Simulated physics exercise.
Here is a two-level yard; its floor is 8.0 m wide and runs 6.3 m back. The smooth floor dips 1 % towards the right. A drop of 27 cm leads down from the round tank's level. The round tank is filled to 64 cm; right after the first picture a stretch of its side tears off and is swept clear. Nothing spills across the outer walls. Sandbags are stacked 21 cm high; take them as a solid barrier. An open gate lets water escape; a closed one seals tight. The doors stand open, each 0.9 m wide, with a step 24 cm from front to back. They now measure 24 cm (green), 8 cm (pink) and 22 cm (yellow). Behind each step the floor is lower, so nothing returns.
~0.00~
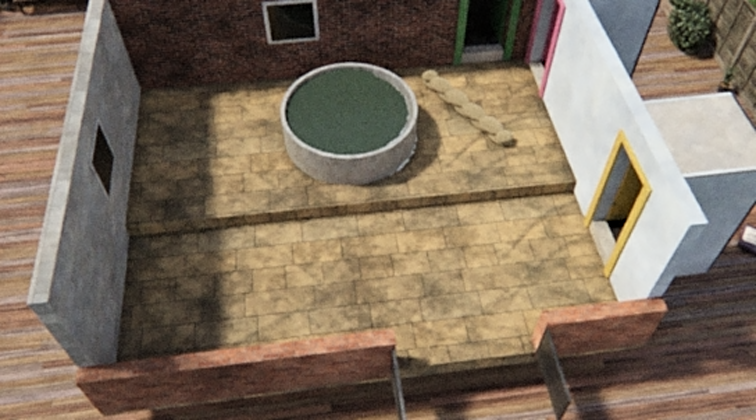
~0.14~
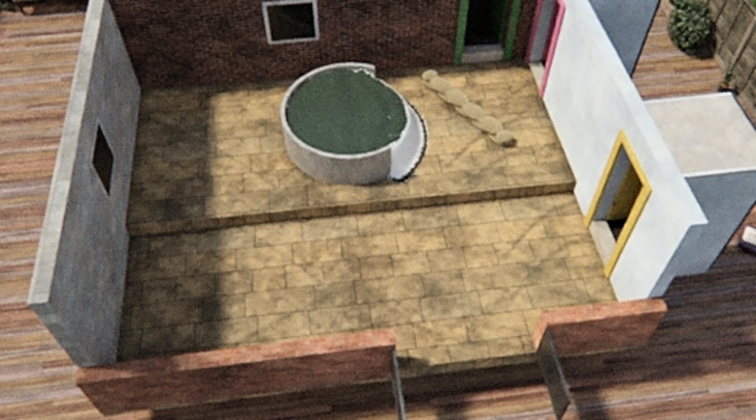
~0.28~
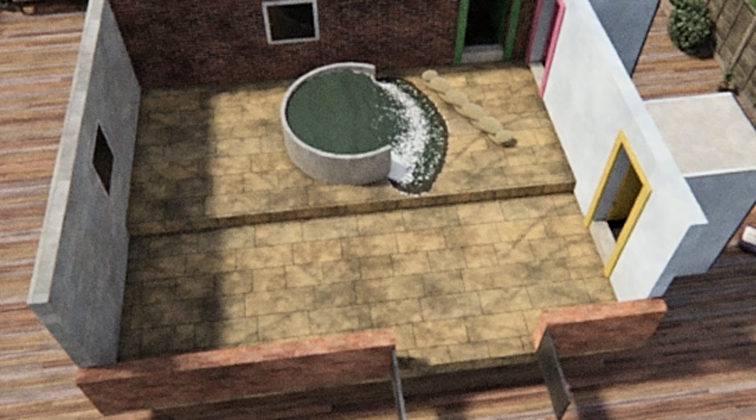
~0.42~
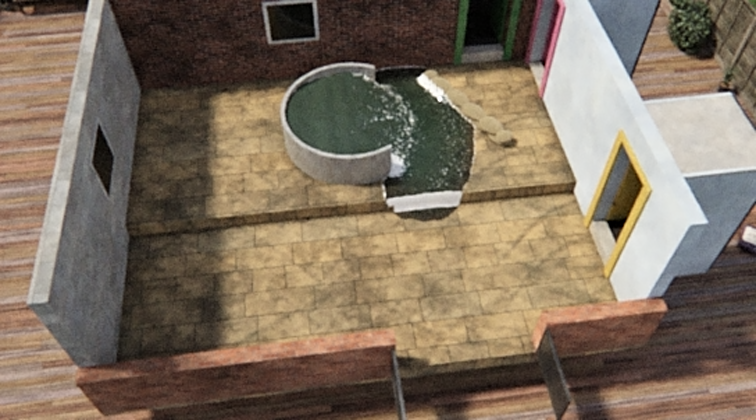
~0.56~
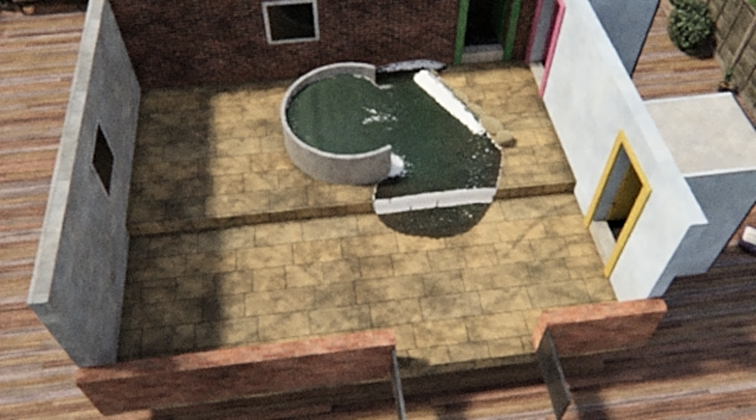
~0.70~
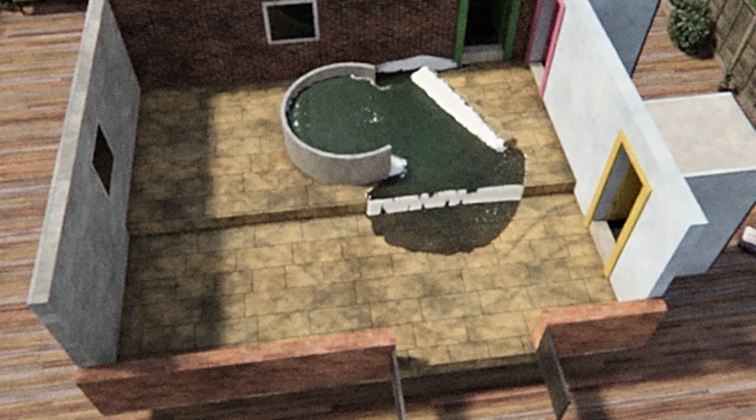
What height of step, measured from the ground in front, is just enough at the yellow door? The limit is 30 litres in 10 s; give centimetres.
It would have to be roughly 16 cm high.
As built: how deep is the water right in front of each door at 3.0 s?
In cm: Green 6, pink 17, yellow 20.
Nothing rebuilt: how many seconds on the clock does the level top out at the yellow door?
Near 2.2 s.
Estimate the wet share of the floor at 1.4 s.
About 30 per cent.
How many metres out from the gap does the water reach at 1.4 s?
Roughly 4.4 m.
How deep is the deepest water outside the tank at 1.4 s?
Roughly 40 cm.
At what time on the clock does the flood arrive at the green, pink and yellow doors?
Green 0.8 s, pink 1.3 s, yellow 1.2 s.
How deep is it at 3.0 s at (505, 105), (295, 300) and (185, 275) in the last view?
Roughly 5, 0 and 0 cm, in turn.
After 1.4 s water covers 30 % of the floor, deepest (40 cm) near (441, 100); 9 cm at the yellow door, 0 litres in over its 22 cm step.
After 3.0 s water covers 40 % of the floor, deepest (44 cm) near (603, 329); 20 cm at the yellow door, 1 litre in over its 22 cm step.
After 10.0 s water covers 90 % of the floor, deepest (12 cm) near (617, 307); 11 cm at the yellow door, 4 litres in over its 22 cm step.
At the yellow door as built, the water arrived by 1.3 s and peaked near 24 cm at 2.2 s.
With a step of 13 cm, 68 litres would have come in within the 10 s; with 18 cm, 19 litres. So under 30 litres takes about 16 cm.
